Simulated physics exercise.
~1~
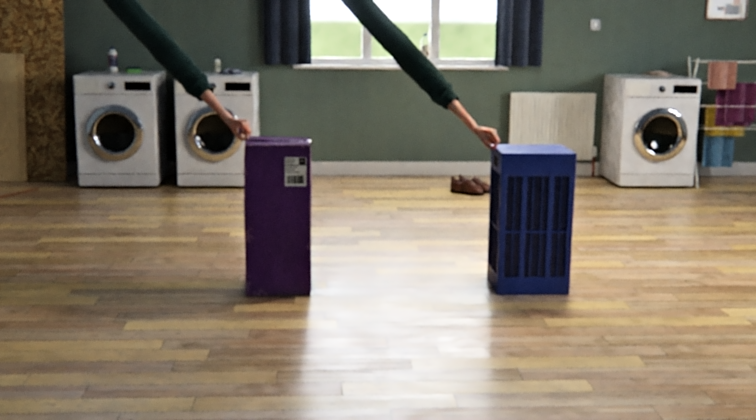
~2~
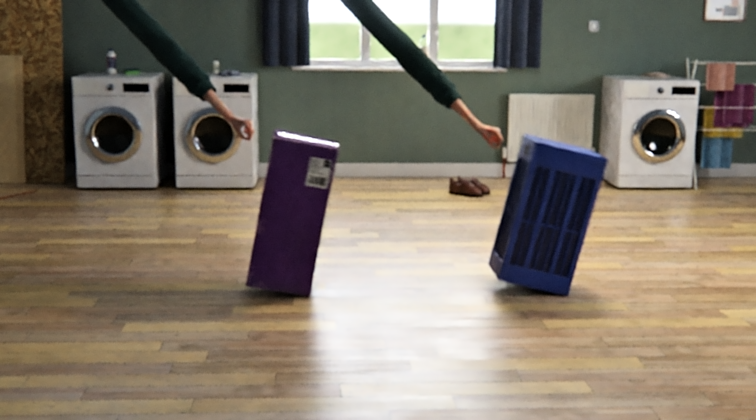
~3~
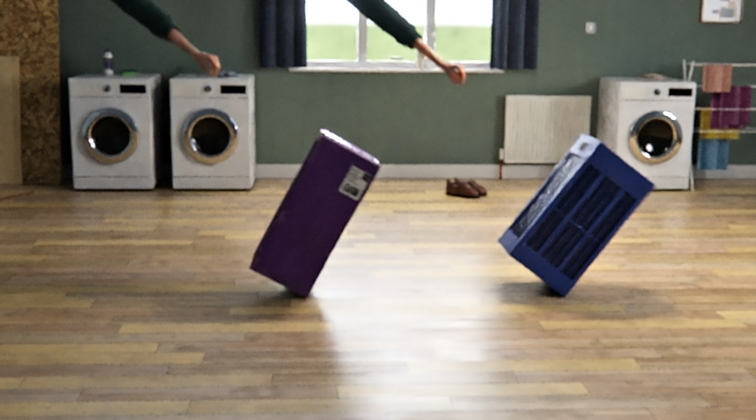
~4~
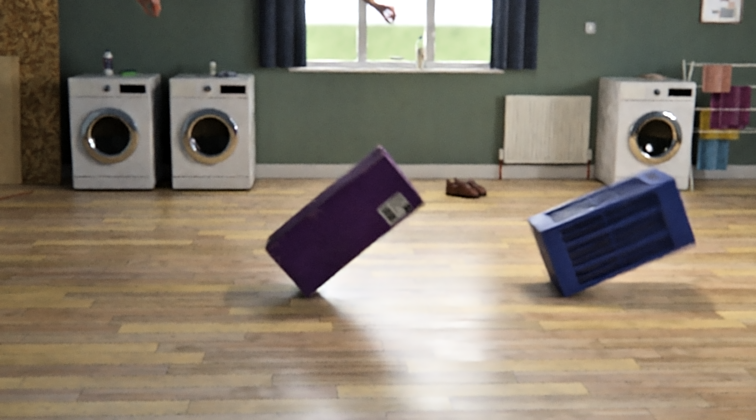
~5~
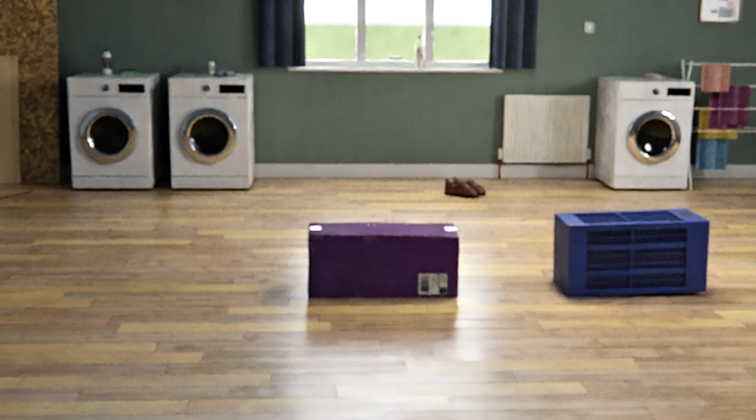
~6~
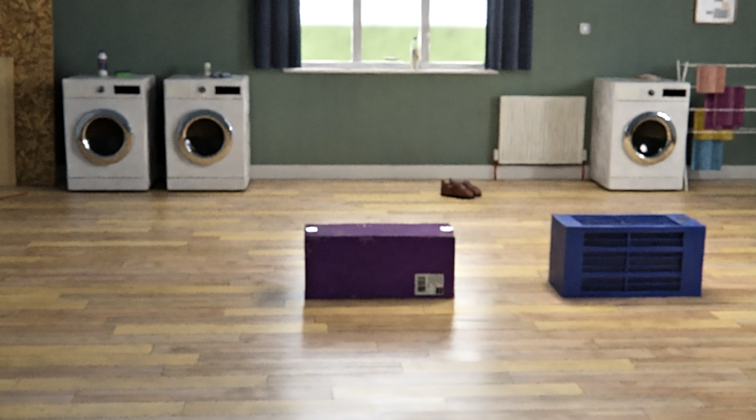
We see two hands push the tops of an upright purple box and an upright blue crate on a wooden floor, then draw back as both tip to the right, the crate slightly ahead, and end up lying still on their sides.
